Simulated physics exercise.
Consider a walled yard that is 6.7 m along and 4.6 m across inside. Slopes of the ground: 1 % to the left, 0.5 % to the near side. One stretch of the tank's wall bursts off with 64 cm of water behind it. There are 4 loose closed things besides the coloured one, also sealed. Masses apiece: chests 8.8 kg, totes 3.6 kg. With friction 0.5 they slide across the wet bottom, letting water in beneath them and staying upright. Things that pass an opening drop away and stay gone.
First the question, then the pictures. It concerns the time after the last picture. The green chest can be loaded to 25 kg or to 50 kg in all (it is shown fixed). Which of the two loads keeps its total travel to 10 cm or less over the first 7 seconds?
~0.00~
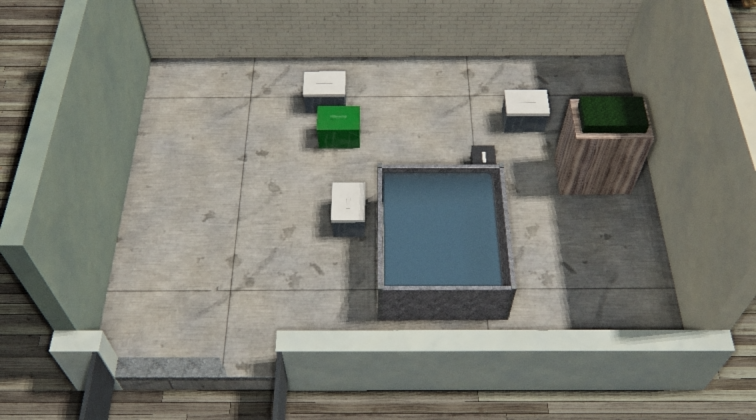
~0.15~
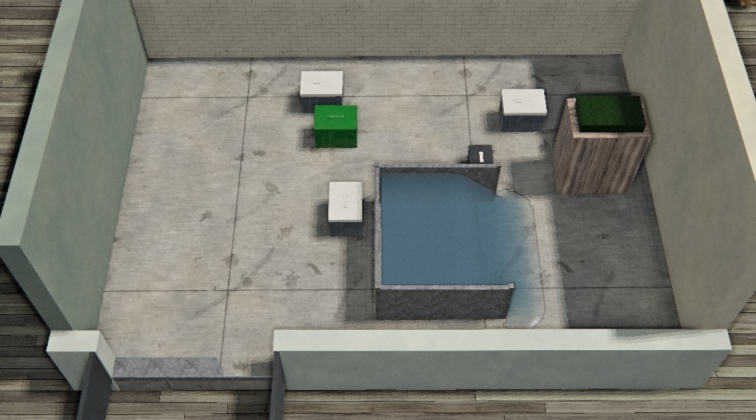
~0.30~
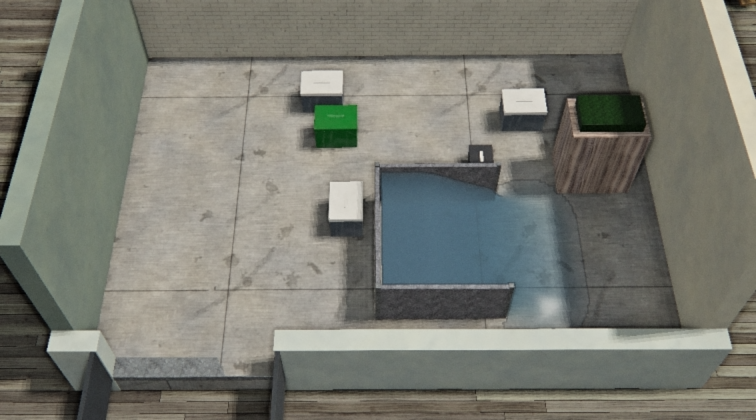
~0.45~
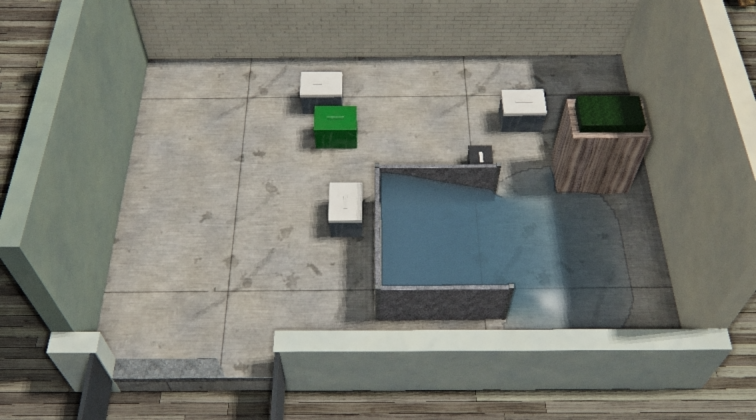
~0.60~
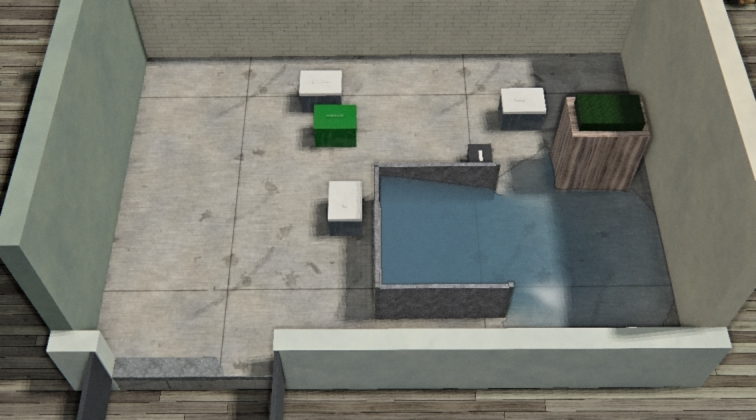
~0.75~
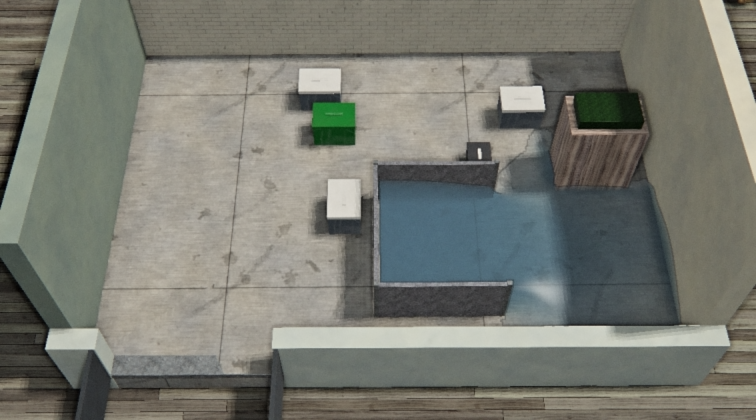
To my eye, the lighter setting does the job.
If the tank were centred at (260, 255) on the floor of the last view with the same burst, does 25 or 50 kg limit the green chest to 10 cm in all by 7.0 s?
Then it turns out the lighter mass already works.
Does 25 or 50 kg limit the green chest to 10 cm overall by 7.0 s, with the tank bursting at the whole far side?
Then only the heavier mass suffices.
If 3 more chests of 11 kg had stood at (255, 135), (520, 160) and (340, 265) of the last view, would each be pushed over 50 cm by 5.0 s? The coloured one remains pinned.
In the given order, I'd say smaller, greater, smaller.
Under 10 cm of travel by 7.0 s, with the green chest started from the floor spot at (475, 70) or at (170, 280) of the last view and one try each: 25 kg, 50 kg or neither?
One by one: Heavier mass alone; lighter mass suffices.
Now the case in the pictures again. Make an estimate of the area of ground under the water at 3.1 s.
Wet area: Approx. 15 m2.
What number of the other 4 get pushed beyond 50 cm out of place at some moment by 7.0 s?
I make that 3.
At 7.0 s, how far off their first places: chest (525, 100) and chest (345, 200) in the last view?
Taking them in order, that's 450 centimetres and 0 centimetres.
After 1.4 s the green chest would be 0 cm from its start with 25 kg and 0 cm from its start with 50 kg; 0 cm of water round it then.
After 3.1 s the green chest would be 0 cm from its start with 25 kg and 0 cm from its start with 50 kg; 0 cm of water round it then.
After 4.9 s the green chest would be 0 cm from its start with 25 kg and 0 cm from its start with 50 kg; 2 cm of water round it then.
After 7.0 s the green chest would be 0 cm from its start with 25 kg and 0 cm from its start with 50 kg; 3 cm of water round it then.
